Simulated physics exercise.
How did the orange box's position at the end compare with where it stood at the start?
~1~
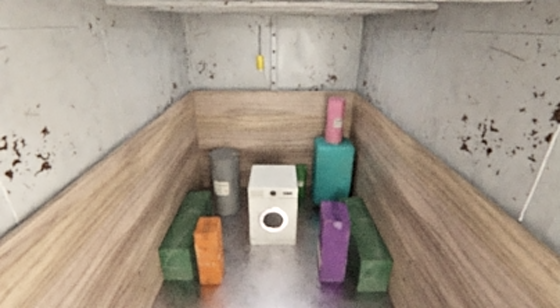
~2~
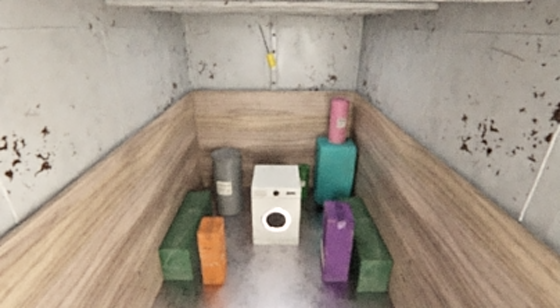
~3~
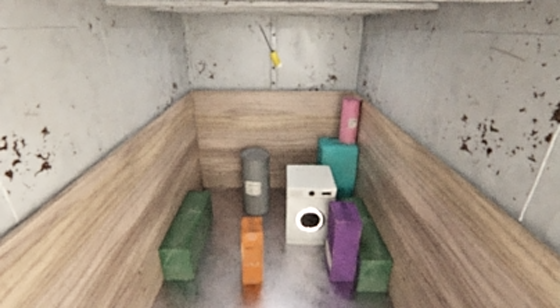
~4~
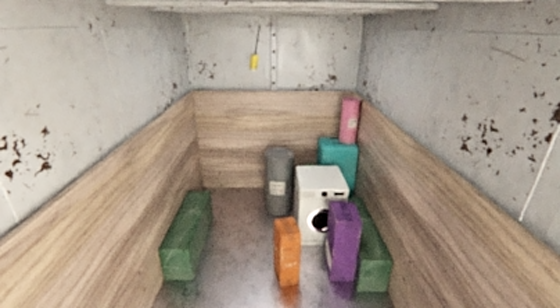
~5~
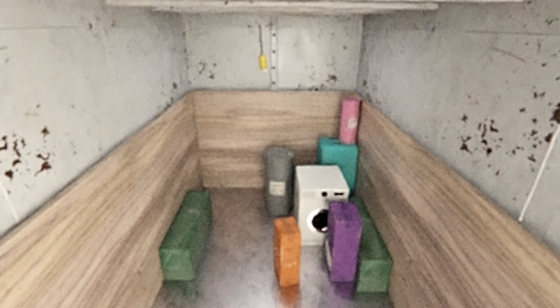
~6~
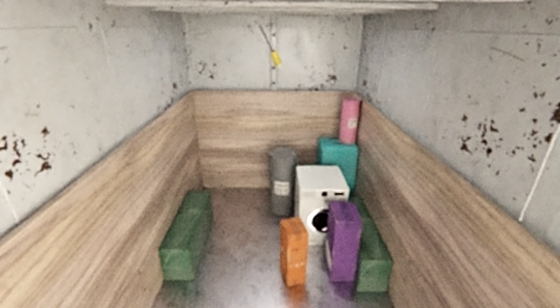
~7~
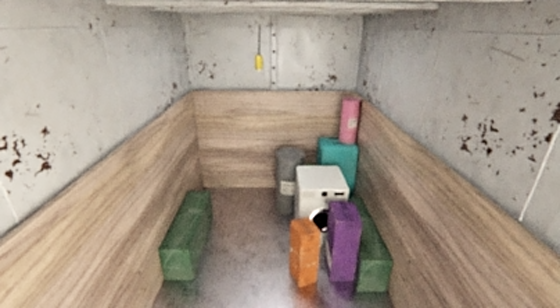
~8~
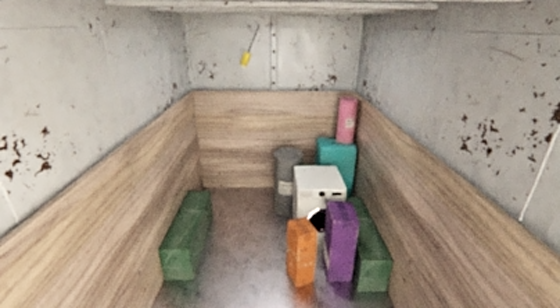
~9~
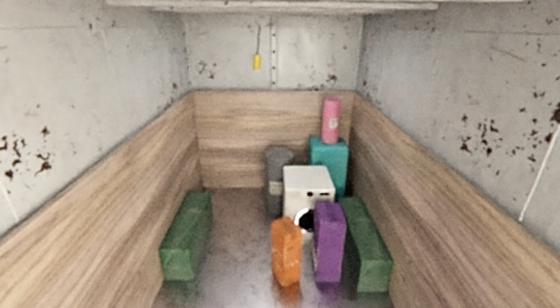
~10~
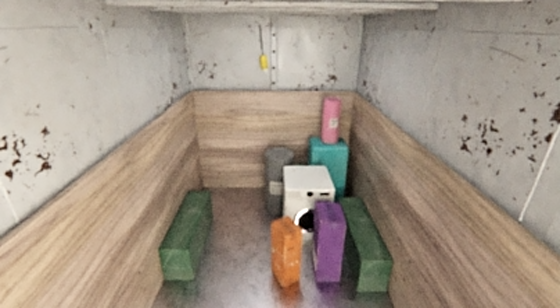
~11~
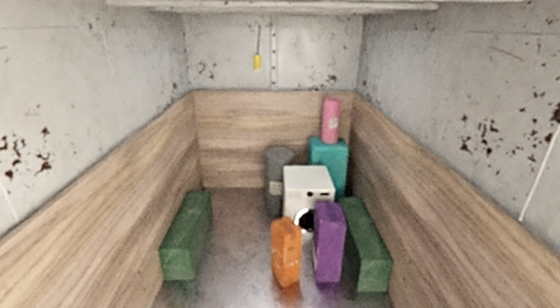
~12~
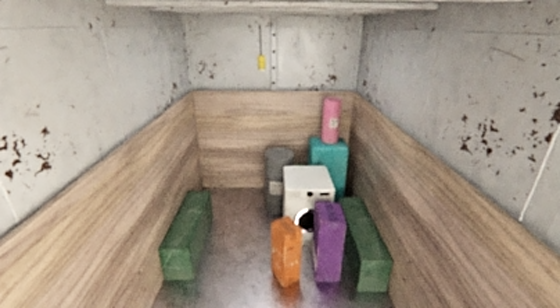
It started on the left, next to the green block by the left wall, and ended up well to the right of there, close beside the purple box and in front of the white washing machine.
